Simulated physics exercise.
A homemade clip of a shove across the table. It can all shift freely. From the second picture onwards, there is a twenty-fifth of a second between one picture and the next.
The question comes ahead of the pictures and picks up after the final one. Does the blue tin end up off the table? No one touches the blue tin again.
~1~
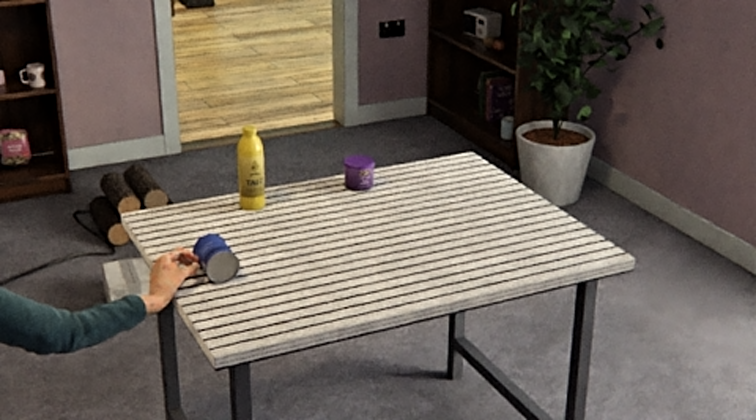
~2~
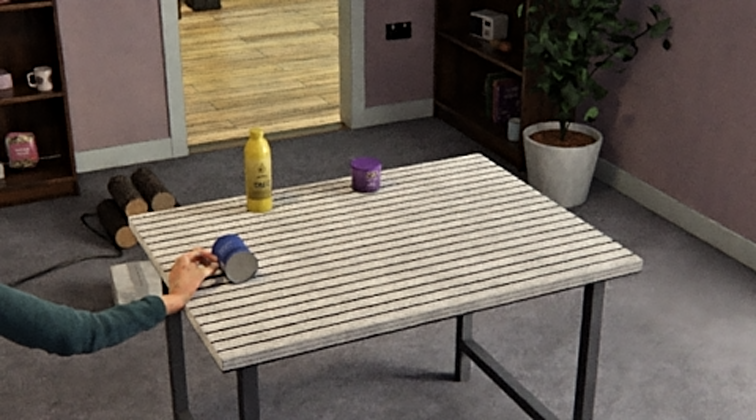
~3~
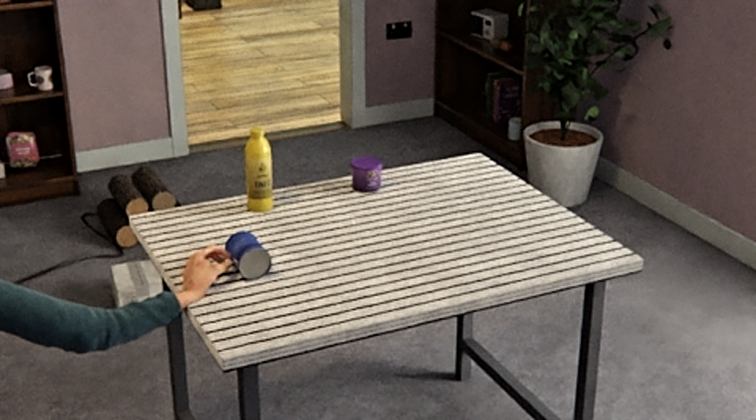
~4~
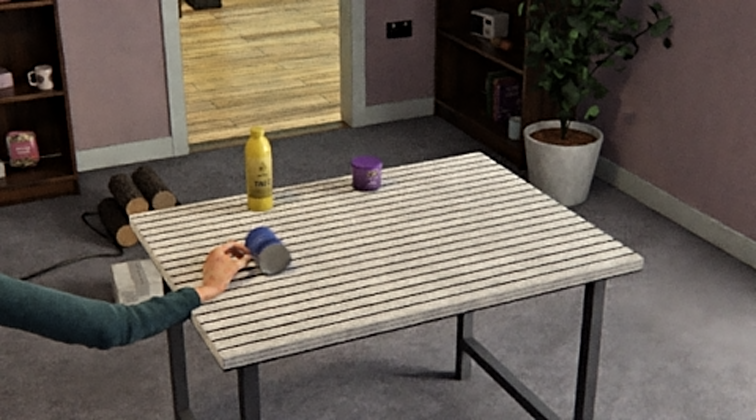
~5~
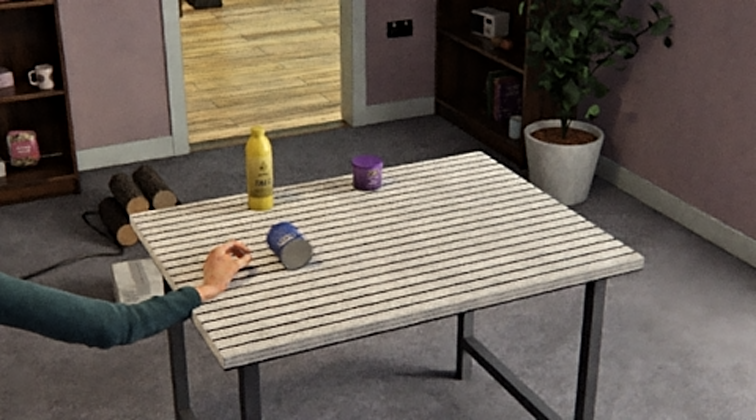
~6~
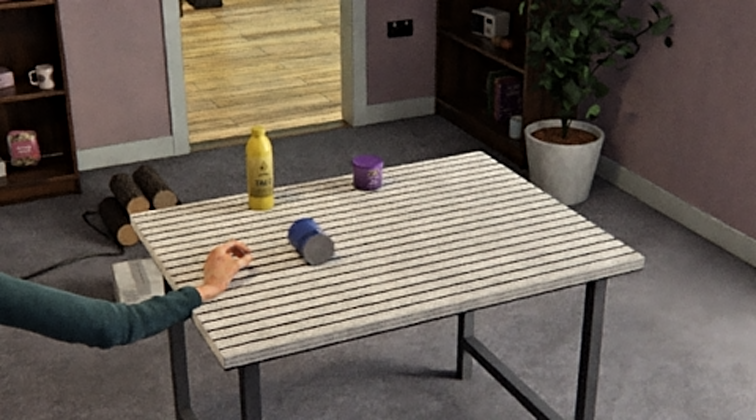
Yes.
Then, 0.20 s on from there, blue tin shifted well along near (410, 222).
Then, 0.50 s on from there, blue tin shifted well along near (539, 196).
Then, 0.70 s on from there, blue tin now off the table.
Then, 1.00 s on from there, things are still on the move.
In the end, off the table, blue tin.
